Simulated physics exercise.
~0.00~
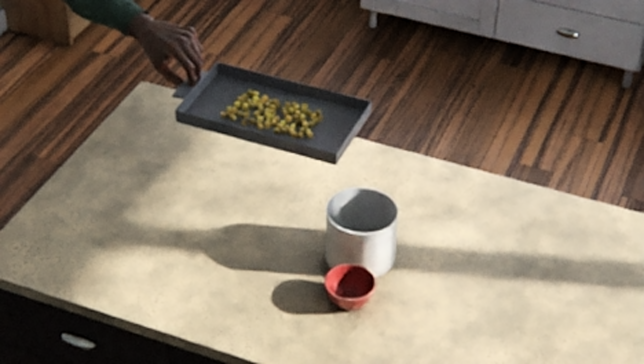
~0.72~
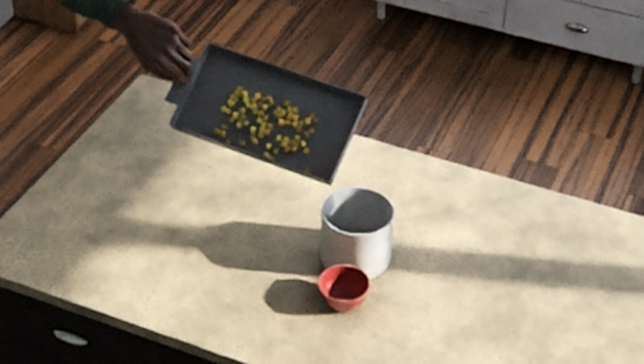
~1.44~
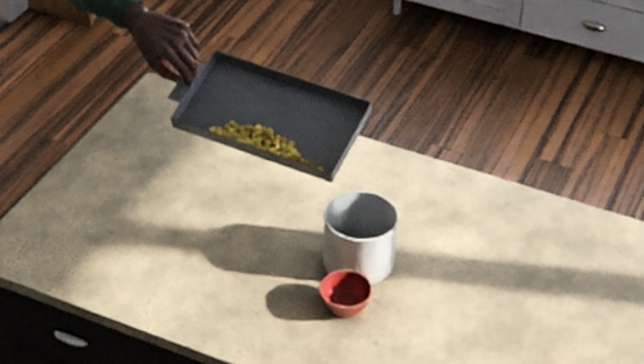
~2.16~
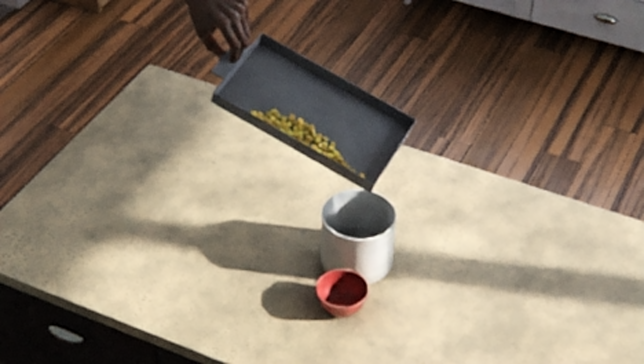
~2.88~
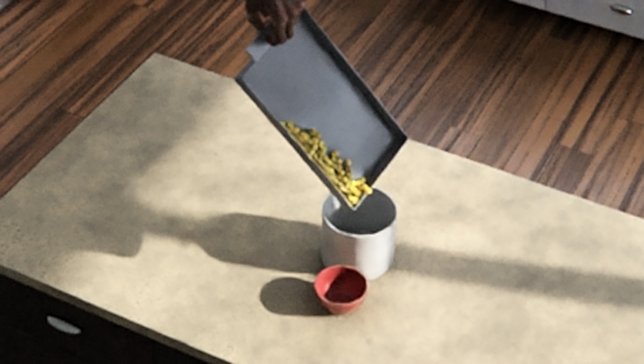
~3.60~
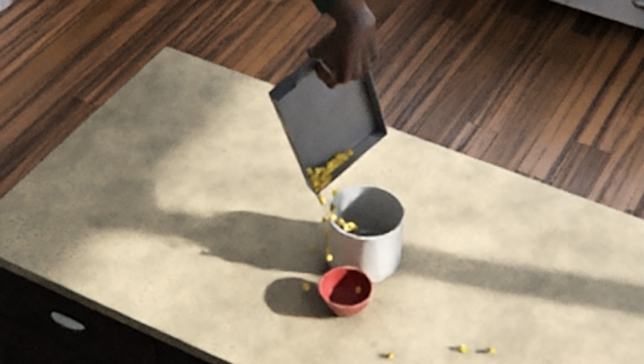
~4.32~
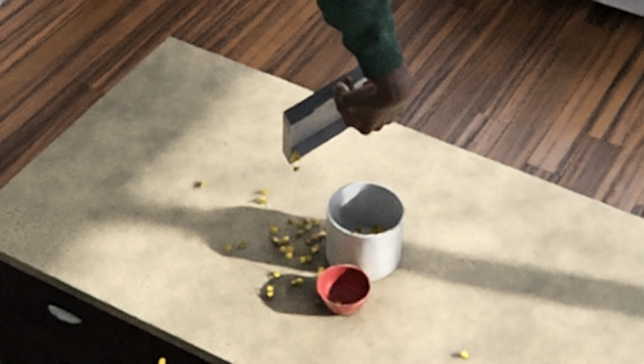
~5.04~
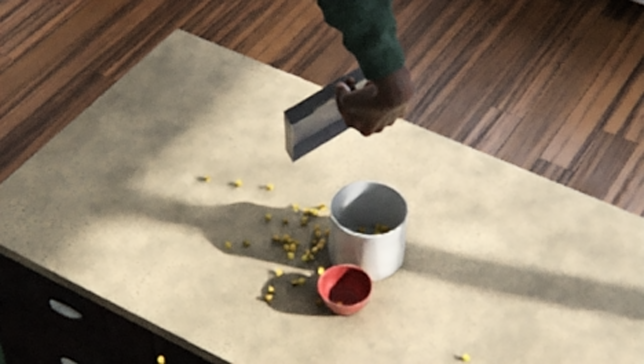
A hand tipped a dark tray of small yellow cheese cubes, levelled it a little, then moved it right and tilted it steeply over a white pot beside a red bowl; some cubes landed inside, but most ended up scattered across the counter.
